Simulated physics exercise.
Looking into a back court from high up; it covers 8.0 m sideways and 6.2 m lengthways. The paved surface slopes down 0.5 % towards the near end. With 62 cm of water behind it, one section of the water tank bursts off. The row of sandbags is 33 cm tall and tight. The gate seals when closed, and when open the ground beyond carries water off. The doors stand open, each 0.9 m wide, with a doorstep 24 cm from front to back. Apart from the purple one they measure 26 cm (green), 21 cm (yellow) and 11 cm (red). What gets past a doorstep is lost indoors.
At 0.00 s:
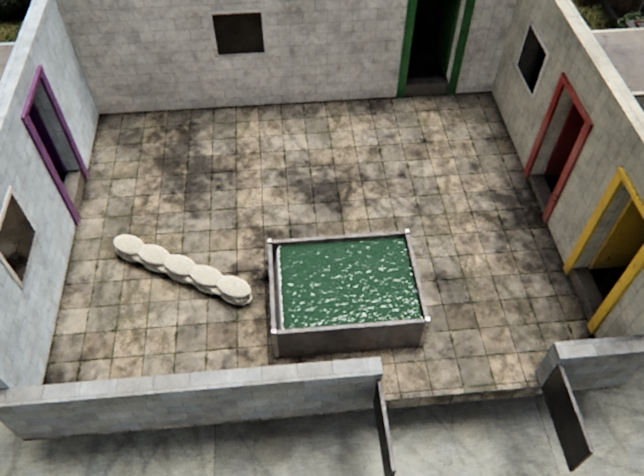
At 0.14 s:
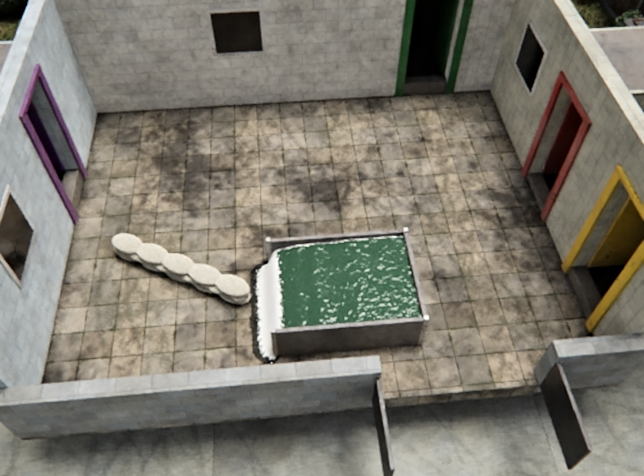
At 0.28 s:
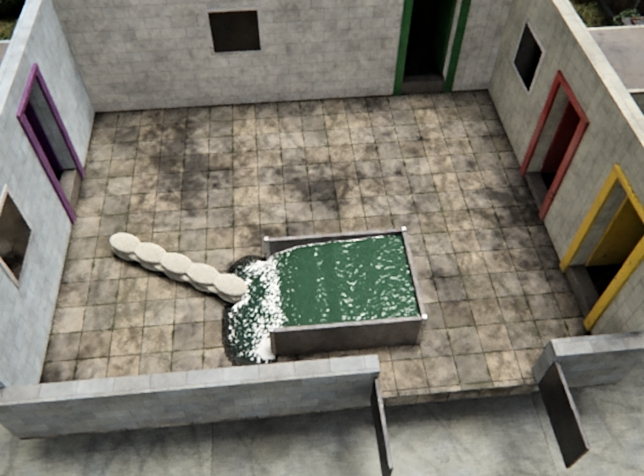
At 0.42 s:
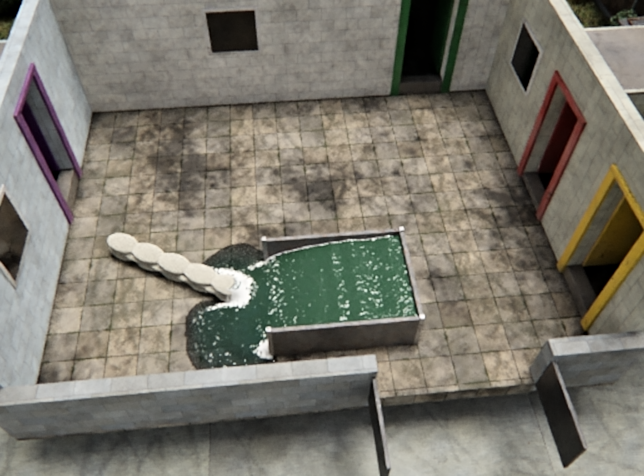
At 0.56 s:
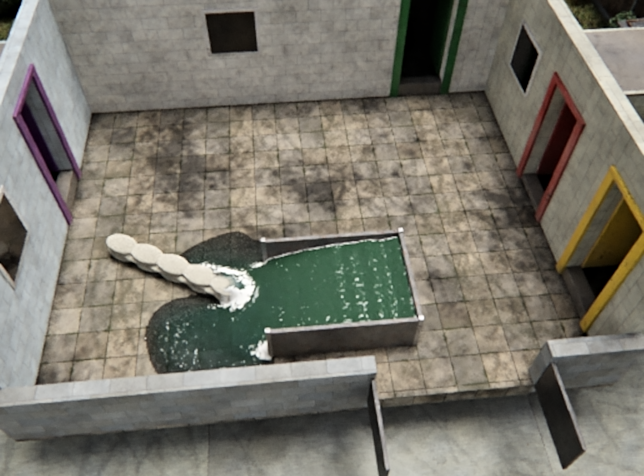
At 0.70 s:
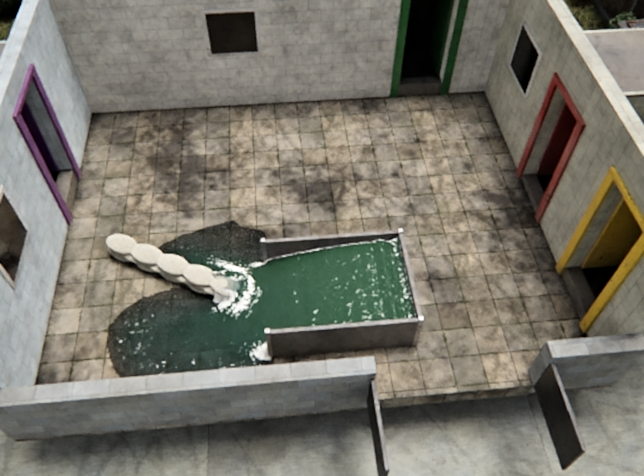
Walled courtyard with coloured doorways seen from above, green water bursting from a tank's left side and spreading around a pale scalloped barrier.
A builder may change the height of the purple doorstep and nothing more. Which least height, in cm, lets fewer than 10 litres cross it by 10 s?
Some 9 cm above the ground.
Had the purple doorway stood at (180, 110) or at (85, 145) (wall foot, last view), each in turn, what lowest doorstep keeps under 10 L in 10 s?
About 12.0 and 14.0 cm.
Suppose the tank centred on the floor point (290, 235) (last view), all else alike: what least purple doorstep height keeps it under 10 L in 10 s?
About 32 cm.
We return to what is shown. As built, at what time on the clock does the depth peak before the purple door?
Around 3.8 s.
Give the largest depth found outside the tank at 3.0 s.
About 28 cm.
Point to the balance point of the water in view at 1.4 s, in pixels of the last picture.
Near (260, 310).
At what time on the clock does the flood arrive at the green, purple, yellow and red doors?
Arrival: Green 7.0 s, purple 1.6 s, yellow not within the 10 s, red 8.5 s.
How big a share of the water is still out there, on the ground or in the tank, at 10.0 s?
Some 98 per cent remains.
After 1.4 s water covers 20 % of the floor, deepest (42 cm) near (30, 414); it has not reached the purple door.
After 3.0 s water covers 40 % of the floor, deepest (28 cm) near (30, 414); 13 cm at the purple door, 0 litres in over its 27 cm doorstep.
After 10.0 s water covers 90 % of the floor, deepest (9 cm) near (70, 220); 7 cm at the purple door, 0 litres in over its 27 cm doorstep.
At the purple door as built, the water arrived by 1.6 s and peaked near 14 cm at 3.8 s.
With a doorstep of 7.5 cm, 18 litres would have come in within the 10 s; with 10 cm, 6 litres. So under 10 litres takes about 9 cm.
